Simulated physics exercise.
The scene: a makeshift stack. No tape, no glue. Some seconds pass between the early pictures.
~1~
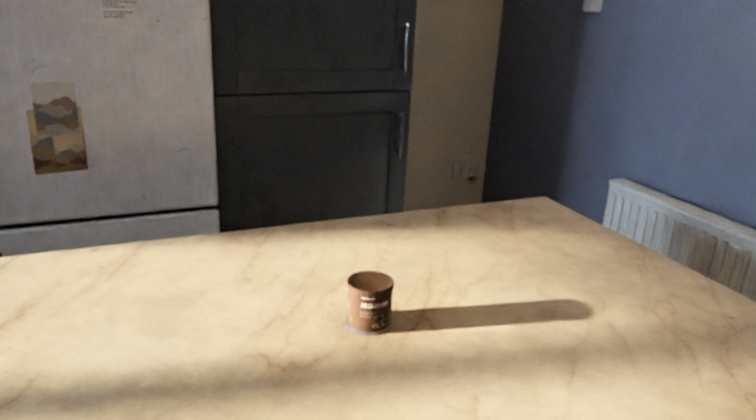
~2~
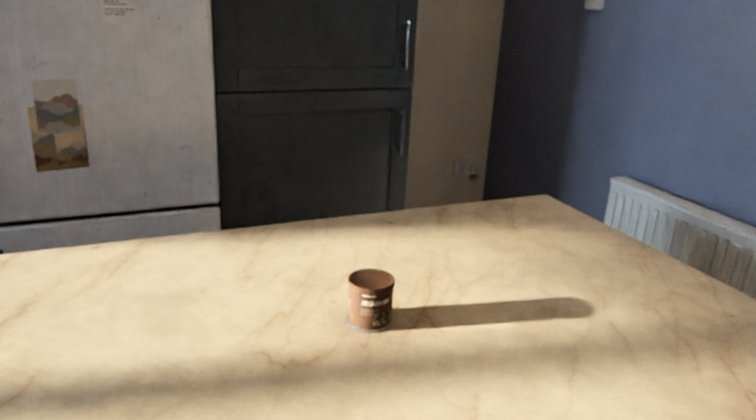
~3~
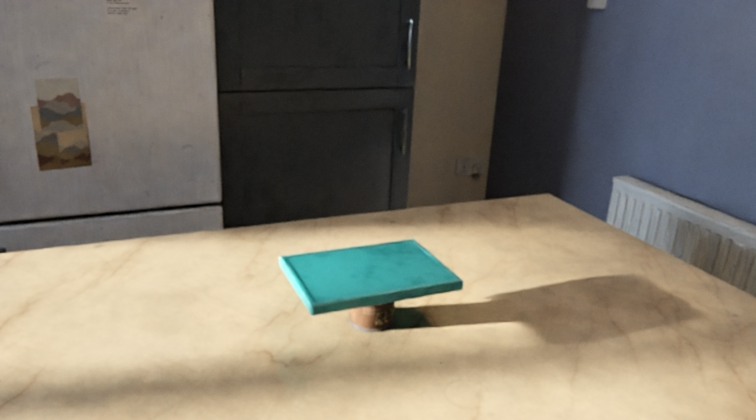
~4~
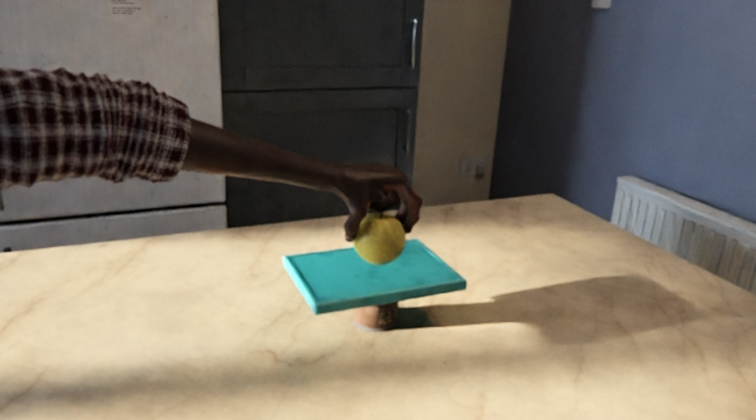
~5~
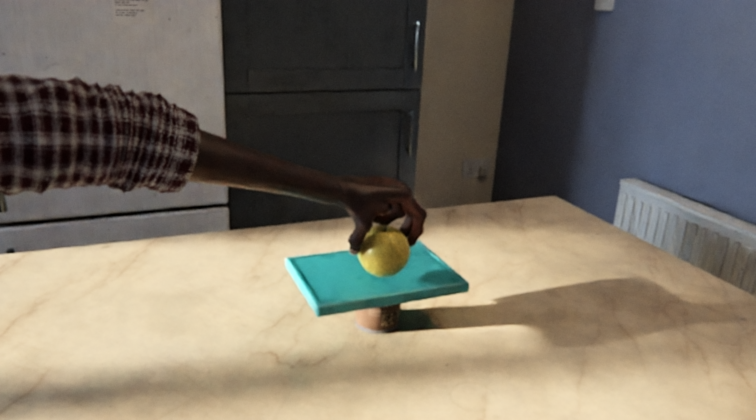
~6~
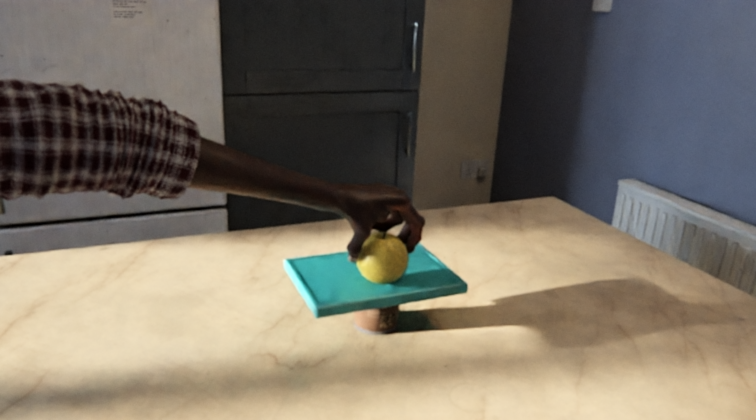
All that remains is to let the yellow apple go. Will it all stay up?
The stack stays up.
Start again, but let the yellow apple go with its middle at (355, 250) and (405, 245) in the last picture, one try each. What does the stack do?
First try: It keeps its balance; second try: It holds.
Then, 0.20 s on from there, no change.
Then, 0.50 s on from there, yellow apple resting near (382, 259).
In the end, all 3 unmoved. At the end, from the last picture's camera, yellow apple near (382, 259). The stack keeps its balance.
